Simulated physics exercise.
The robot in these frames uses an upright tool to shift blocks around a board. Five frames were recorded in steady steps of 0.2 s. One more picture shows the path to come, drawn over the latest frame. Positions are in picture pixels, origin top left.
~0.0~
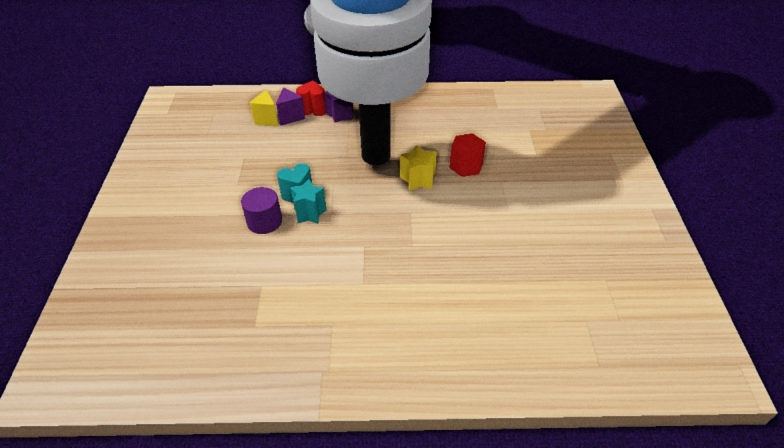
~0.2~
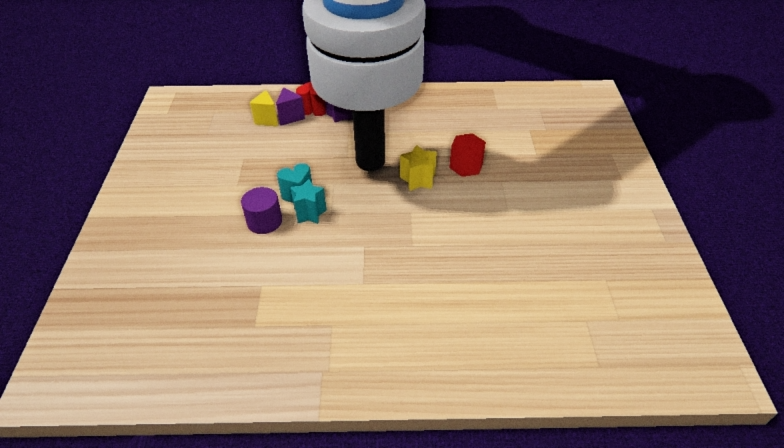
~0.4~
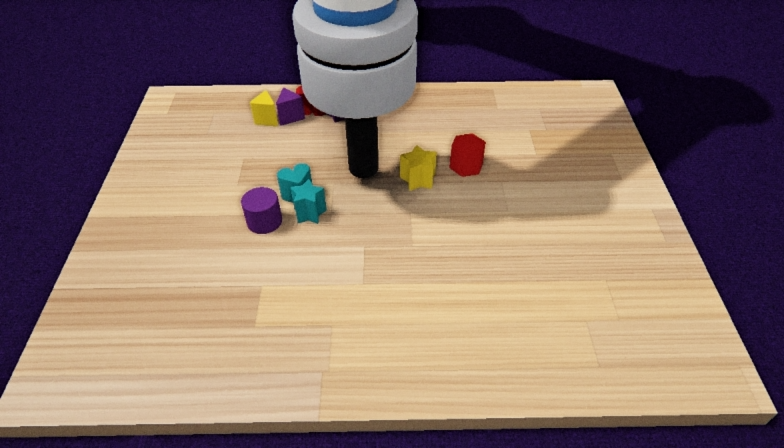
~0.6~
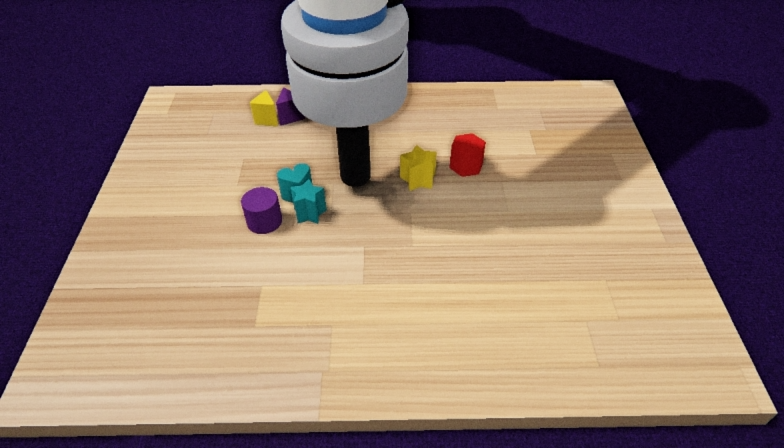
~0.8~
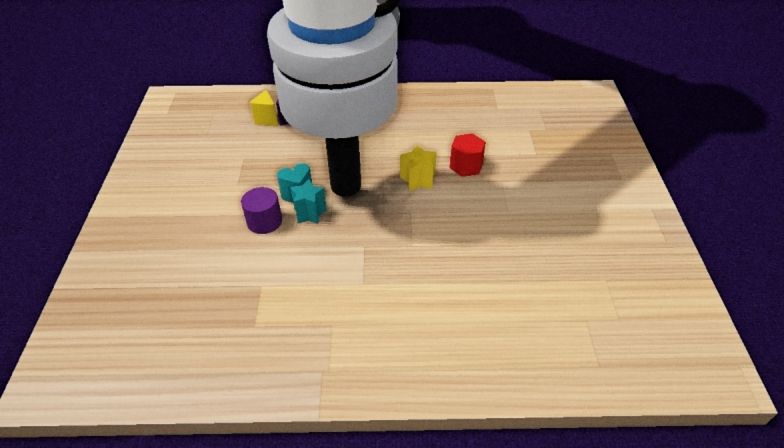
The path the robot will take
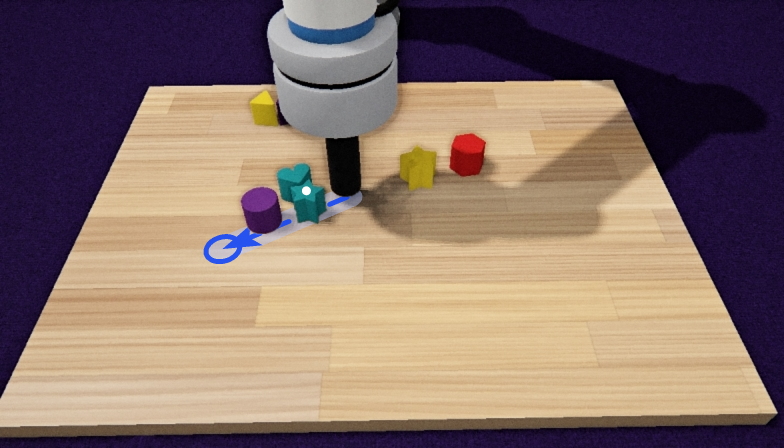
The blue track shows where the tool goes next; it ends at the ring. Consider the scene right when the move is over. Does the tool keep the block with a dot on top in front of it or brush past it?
At the end of the path, the tool is still pushing the block with a dot on top ahead of it.
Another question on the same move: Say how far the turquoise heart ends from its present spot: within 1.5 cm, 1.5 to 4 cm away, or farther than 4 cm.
The answer here is less than 1.5 cm.
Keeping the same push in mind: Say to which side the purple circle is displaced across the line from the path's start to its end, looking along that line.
Side: Right.
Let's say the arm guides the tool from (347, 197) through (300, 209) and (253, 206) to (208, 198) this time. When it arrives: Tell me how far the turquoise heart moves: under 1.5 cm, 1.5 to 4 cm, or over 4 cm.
Ends 1.5 to 4 cm away.
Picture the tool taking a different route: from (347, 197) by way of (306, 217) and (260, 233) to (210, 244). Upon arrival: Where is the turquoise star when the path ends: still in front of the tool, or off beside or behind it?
Still in front.
The line goes from (347, 197) directly to (223, 249); the dot is on the turquoise star.
The first path, step by step. One third of the way, tool at (306, 204); purple circle at (248, 202); turquoise star at (279, 203), turned 15° clockwise.
Two thirds of the way, tool at (264, 222); purple circle at (202, 215); turquoise star at (232, 219), turned 20° clockwise.
At the end, tool at (220, 240); purple circle at (158, 223); turquoise heart unmoved; turquoise star at (186, 237), turned 25° clockwise.
